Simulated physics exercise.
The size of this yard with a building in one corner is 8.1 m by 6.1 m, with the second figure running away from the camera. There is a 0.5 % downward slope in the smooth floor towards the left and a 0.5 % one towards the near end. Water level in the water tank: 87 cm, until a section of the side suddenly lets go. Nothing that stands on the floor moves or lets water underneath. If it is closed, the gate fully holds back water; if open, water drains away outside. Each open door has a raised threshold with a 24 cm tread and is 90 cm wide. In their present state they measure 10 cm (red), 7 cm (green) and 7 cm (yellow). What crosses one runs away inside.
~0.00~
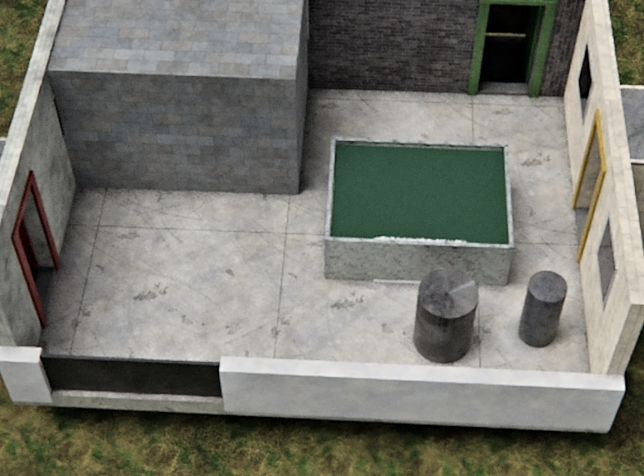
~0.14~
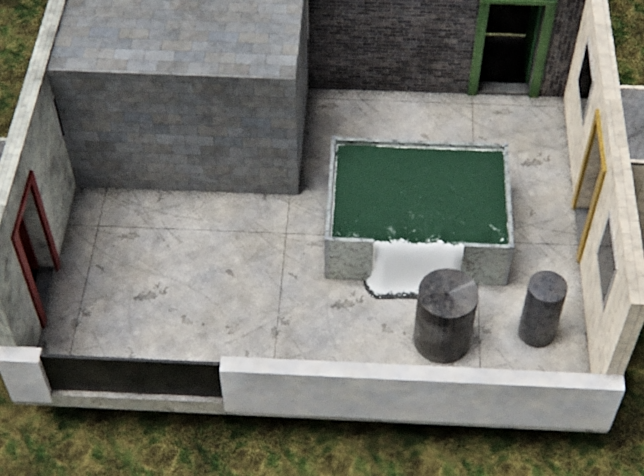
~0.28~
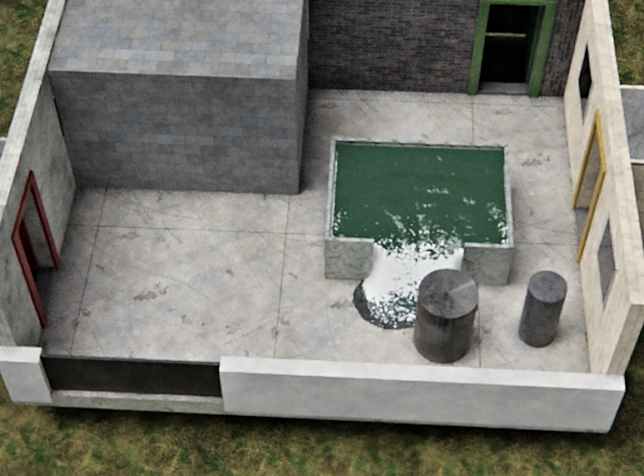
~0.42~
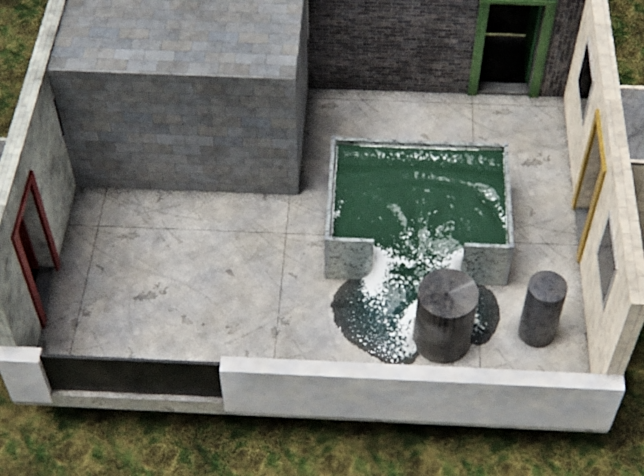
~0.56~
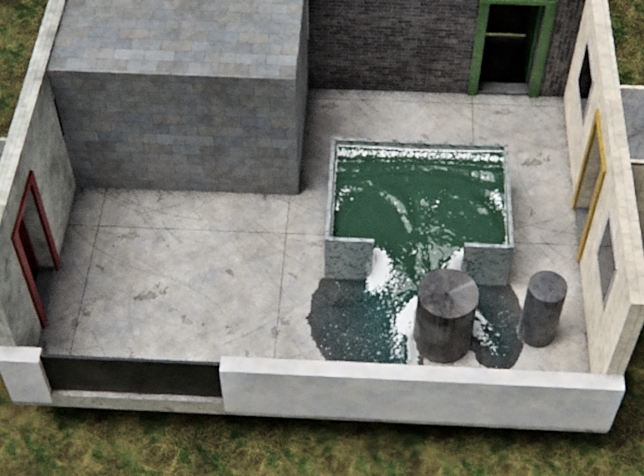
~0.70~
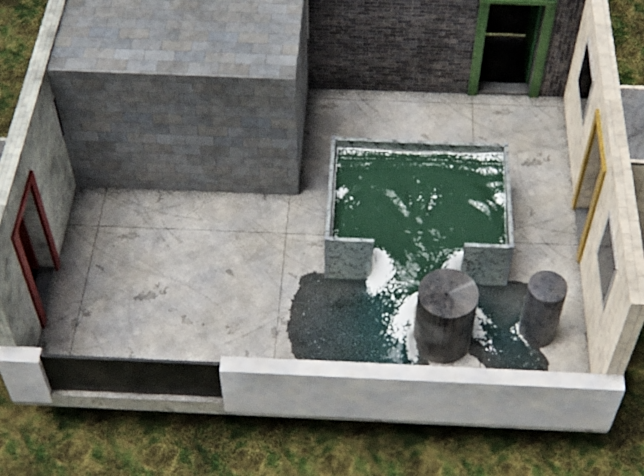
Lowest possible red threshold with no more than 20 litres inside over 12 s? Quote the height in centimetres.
I would say 23 cm.
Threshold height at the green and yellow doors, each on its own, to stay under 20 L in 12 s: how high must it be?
Some 14.5 cm for green, some 8.0 cm for yellow.
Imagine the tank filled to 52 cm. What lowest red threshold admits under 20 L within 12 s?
12.0 cm.
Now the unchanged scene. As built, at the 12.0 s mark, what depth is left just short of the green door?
Roughly 8.0 cm deep.
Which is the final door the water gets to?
Door: Green.
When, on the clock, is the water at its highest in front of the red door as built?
Some 3.4 s, more or less.
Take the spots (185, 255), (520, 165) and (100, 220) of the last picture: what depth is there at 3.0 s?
Around 0 cm, 3 cm and 0 cm.
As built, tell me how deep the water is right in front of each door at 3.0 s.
Before red it's 26 cm, before green 0 cm, before yellow 10 cm.
After 1.4 s water covers 25 % of the floor, deepest (64 cm) near (430, 313); it has not reached the red door.
After 3.0 s water covers 60 % of the floor, deepest (39 cm) near (430, 313); 26 cm at the red door, 33 litres in over its 10 cm threshold.
After 12.0 s water covers 100 % of the floor, deepest (16 cm) near (55, 380); 14 cm at the red door, 295 litres in over its 10 cm threshold.
At the red door as built, the water arrived by 2.3 s and peaked near 27 cm at 3.4 s.
With a threshold of 20 cm, 41 litres would have come in within the 12 s; with 27 cm, 5 litres. So under 20 litres takes about 23 cm.
